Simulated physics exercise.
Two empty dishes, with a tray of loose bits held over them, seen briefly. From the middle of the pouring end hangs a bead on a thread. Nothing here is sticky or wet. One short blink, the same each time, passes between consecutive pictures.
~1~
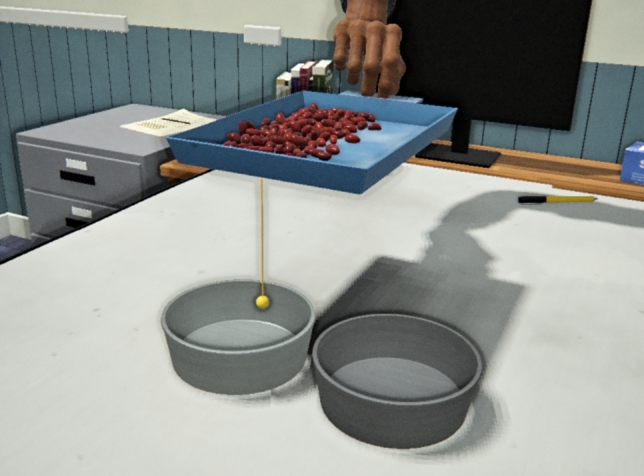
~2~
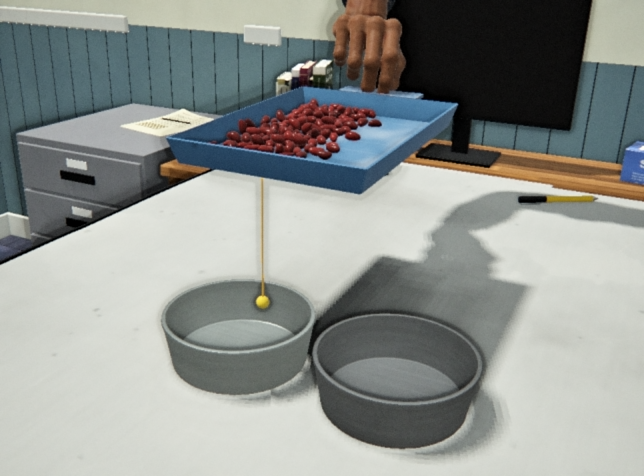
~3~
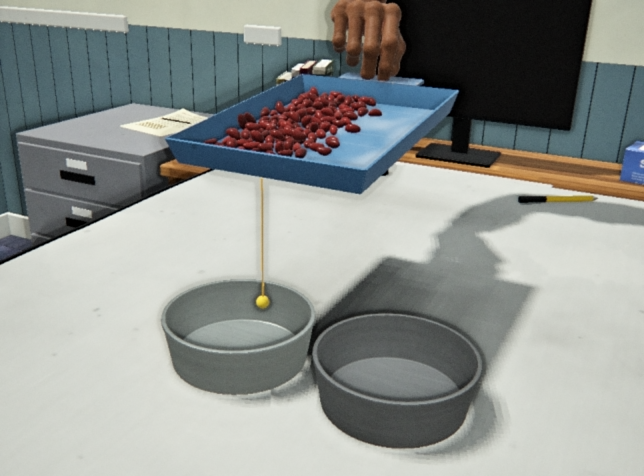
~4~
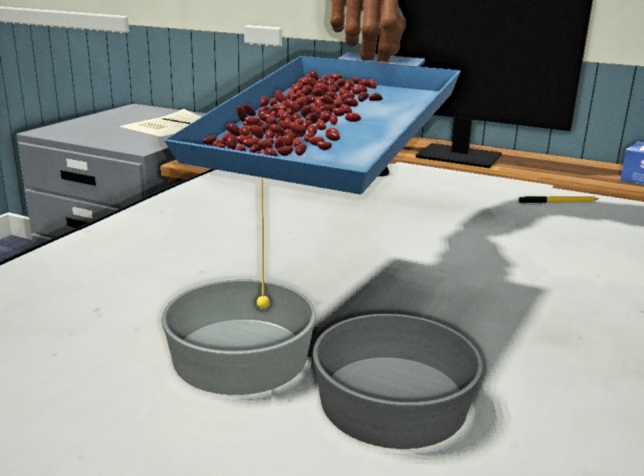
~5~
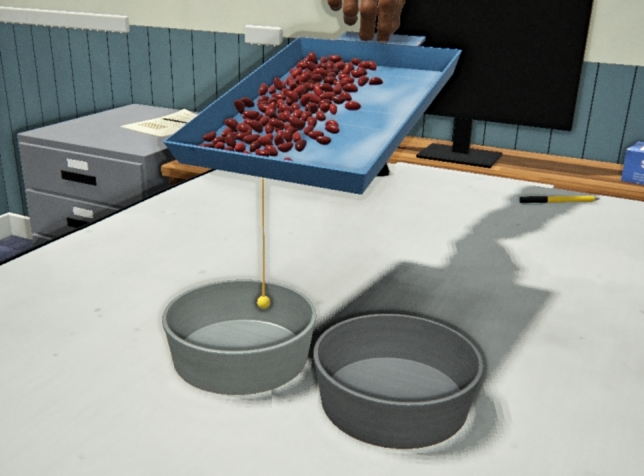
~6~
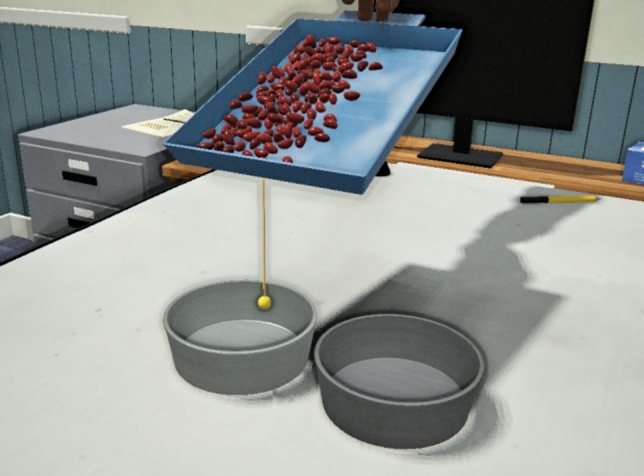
A blue tray of red kidney beans tilting gradually above two empty grey dishes as a hand raises its far end.
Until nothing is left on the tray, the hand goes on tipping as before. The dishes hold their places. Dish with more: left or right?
Left.
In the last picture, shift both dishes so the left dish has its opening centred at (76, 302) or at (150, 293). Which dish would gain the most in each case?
Try 1 - the dish at right, try 2 - the dish at right.
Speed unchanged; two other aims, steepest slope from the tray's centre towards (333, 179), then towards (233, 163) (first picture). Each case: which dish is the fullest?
First: The dish at right. Second: The dish at left.
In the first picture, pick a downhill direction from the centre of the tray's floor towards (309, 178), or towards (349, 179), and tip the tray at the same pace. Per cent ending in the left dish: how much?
You'd see roughly 10 per cent the first time and 0 per cent the second.
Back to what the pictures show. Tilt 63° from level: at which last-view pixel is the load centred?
In the last view, the load is centred close to (247, 134).
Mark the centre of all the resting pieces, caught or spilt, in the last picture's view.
The centre comes to rest close to (198, 402).
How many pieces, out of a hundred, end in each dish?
The left dish ends up with around 30 percent of the load, the right dish with around 0 percent.
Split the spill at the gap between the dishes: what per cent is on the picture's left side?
Left share: Close to 90 %.
Soon, tray tipped steeply; nearly all on the tray; a stray few in the air.
A while on, tray tipped past a quarter turn; about a third on the tray; a stray few in the right dish; about a quarter in the left dish; about a third outside both; about a quarter in the air.
Towards the end, tray tipped past a quarter turn; a stray few in the right dish; about a third in the left dish; about two thirds outside both.
Finally, tray tipped past a quarter turn; a stray few in the right dish; about a third in the left dish; about two thirds outside both.
